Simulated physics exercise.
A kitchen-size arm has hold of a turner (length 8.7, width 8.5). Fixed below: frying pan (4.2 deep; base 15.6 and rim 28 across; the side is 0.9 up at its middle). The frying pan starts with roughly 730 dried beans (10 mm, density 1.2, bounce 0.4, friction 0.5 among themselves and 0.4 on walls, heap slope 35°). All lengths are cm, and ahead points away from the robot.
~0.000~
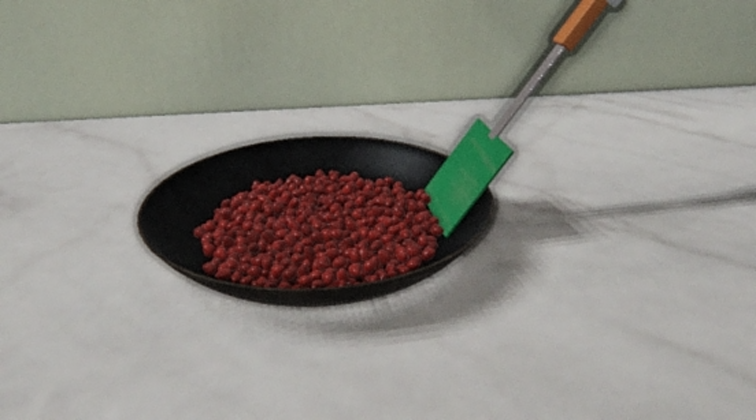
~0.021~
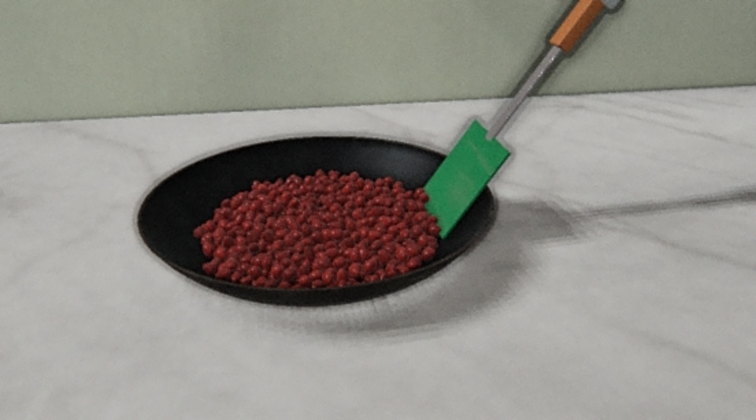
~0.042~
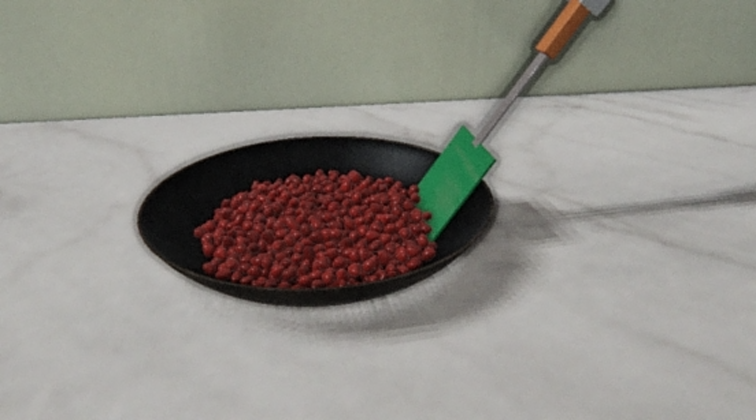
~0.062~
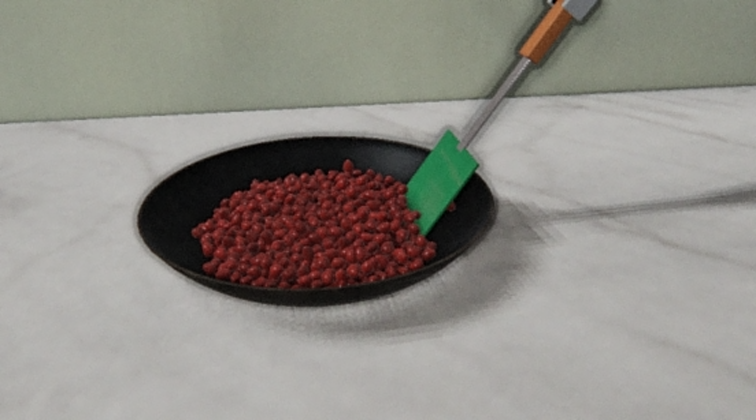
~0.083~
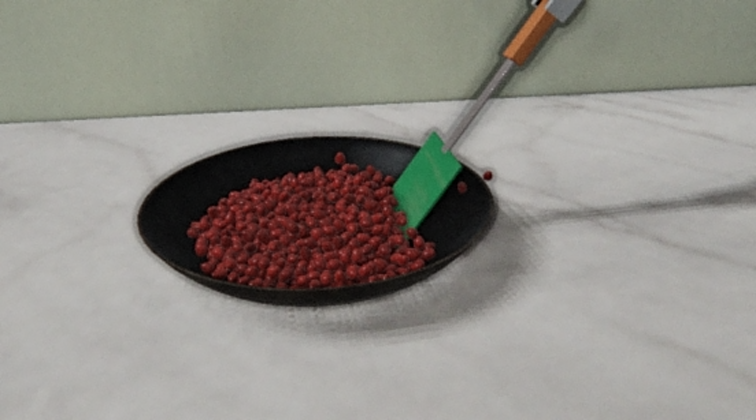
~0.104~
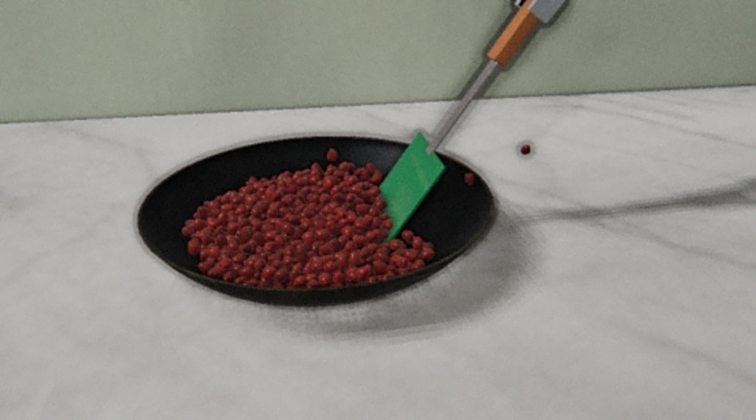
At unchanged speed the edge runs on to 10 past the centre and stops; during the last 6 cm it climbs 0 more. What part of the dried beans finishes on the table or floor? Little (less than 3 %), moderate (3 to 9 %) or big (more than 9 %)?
Answer: Big; more than 9 % of the dried beans finish on the table or floor.
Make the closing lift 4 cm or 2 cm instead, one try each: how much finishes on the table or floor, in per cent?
About 20 and 25 per cent.
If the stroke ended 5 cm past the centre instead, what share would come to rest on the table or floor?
Then about 5 per cent.
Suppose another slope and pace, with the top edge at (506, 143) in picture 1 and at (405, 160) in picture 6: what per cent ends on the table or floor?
Some 30 per cent.
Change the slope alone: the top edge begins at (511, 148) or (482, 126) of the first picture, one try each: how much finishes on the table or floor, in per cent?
Some 20 and 30 per cent.
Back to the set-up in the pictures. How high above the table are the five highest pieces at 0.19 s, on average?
About 6 cm.
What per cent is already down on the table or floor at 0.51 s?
About 20 per cent.
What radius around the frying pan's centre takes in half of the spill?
Some 20 cm.
By 0.19 s, sloping 55°, highest piece 12 above the table; 731 in the frying pan, 2 on the blade or in flight.
By 0.27 s, sloping 55°, highest piece 9 above the table; 727 in the frying pan, 1 on the table or floor, 5 on the blade or in flight.
By 0.51 s, sloping 55°, highest piece 6 above the table; 565 in the frying pan, 163 on the table or floor, 5 on the blade or in flight.
By 1.56 s, sloping 55°, highest piece 5 above the table; 562 in the frying pan, 171 on the table or floor.
Final count, 562 in the frying pan, 171 on the table or floor. That is 23 % on the table or floor.
